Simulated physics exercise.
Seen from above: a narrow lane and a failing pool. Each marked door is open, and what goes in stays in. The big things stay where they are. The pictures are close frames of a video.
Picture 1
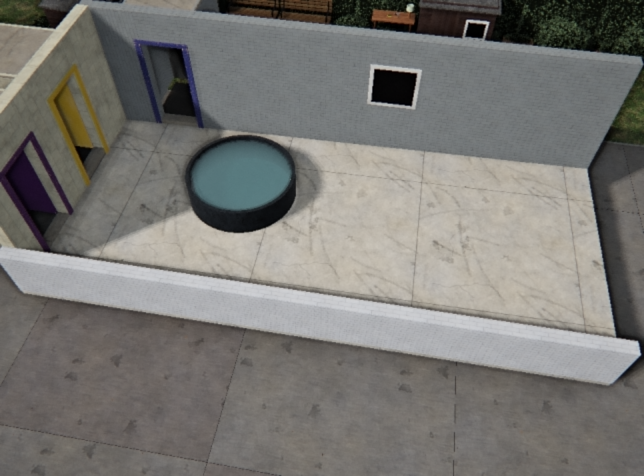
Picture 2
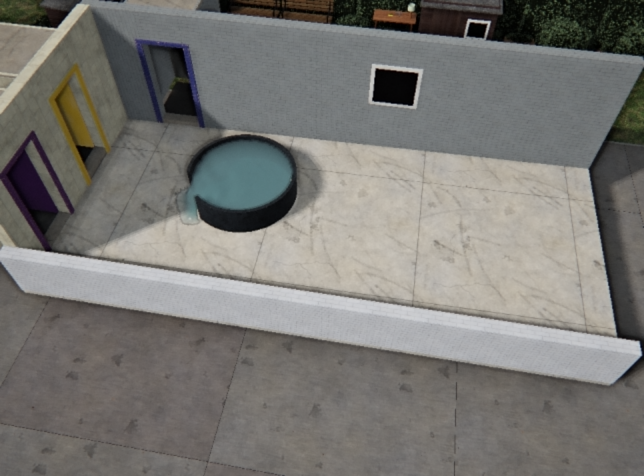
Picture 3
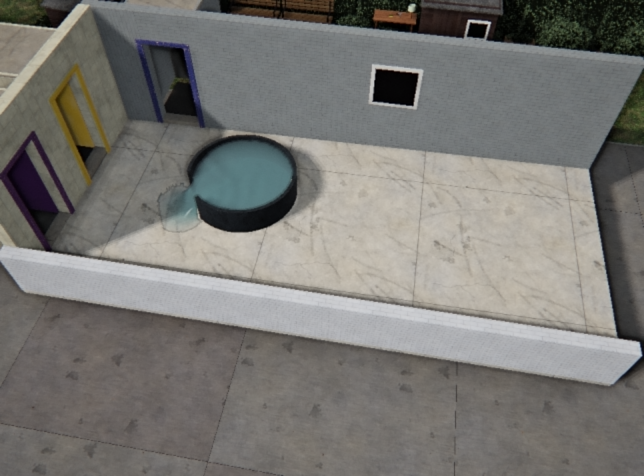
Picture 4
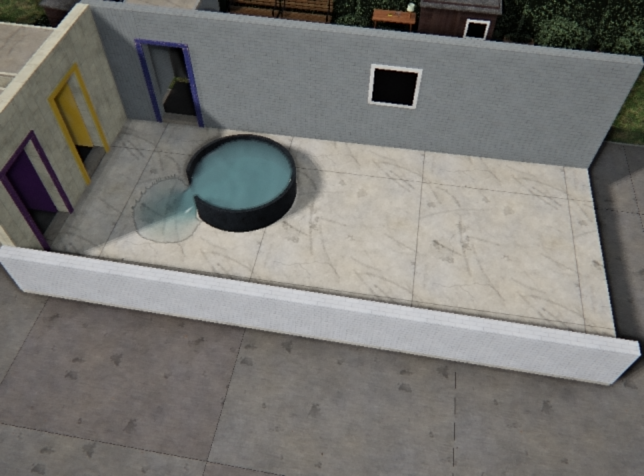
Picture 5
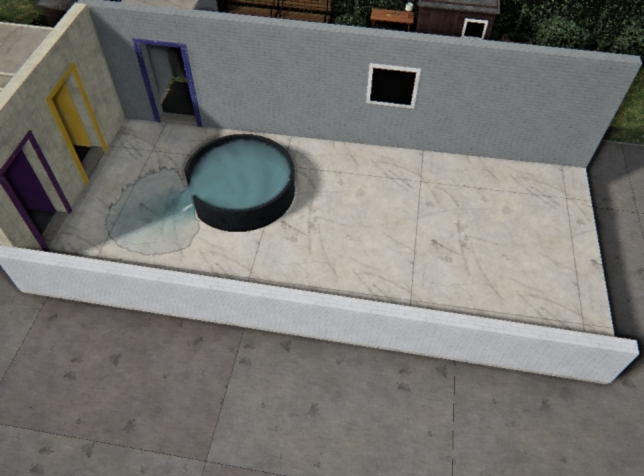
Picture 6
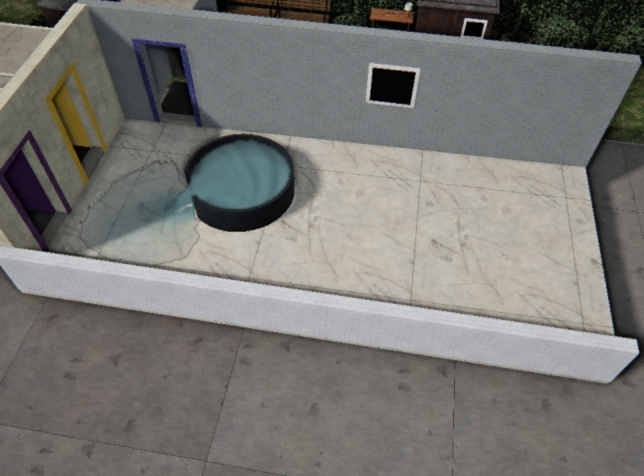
In a walled yard, water pours from a round pool's left side and spreads leftward across the pale floor.
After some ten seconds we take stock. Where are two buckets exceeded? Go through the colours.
The blue door stays under that; the purple door takes more than that; the yellow door stays under that.
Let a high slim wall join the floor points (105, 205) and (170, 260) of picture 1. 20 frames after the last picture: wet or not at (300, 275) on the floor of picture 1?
At that place: Wet.
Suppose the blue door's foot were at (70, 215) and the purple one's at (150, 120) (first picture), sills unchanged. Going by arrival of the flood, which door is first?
The blue-painted one.
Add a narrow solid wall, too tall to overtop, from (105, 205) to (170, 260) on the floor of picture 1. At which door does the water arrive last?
The door marked blue.
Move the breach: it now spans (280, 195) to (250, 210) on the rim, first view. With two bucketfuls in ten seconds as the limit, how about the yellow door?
My reading: Yellow lets less in.
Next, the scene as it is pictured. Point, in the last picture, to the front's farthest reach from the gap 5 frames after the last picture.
Near (34, 274).
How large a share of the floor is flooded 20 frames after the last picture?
I make it 20 per cent.
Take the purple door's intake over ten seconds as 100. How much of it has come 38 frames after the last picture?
I make it 75 per cent.
A moment on, water covers 15 % of the floor; the blue door not reached, the purple door under two buckets in, the yellow door wet at the sill, nothing in.
Next, water covers 20 % of the floor; the blue door not reached, the purple door over two buckets in, the yellow door wet at the sill, nothing in.
Then, water covers 20 % of the floor; the blue door wet at the sill, nothing in, the purple door far over two buckets in, the yellow door wet at the sill, nothing in.
Later, water covers 35 % of the floor; the blue door wet at the sill, nothing in, the purple door far over two buckets in, the yellow door wet at the sill, nothing in.
In the end, water covers 50 % of the floor; the blue door wet at the sill, nothing in, the purple door far over two buckets in, the yellow door wet at the sill, nothing in.
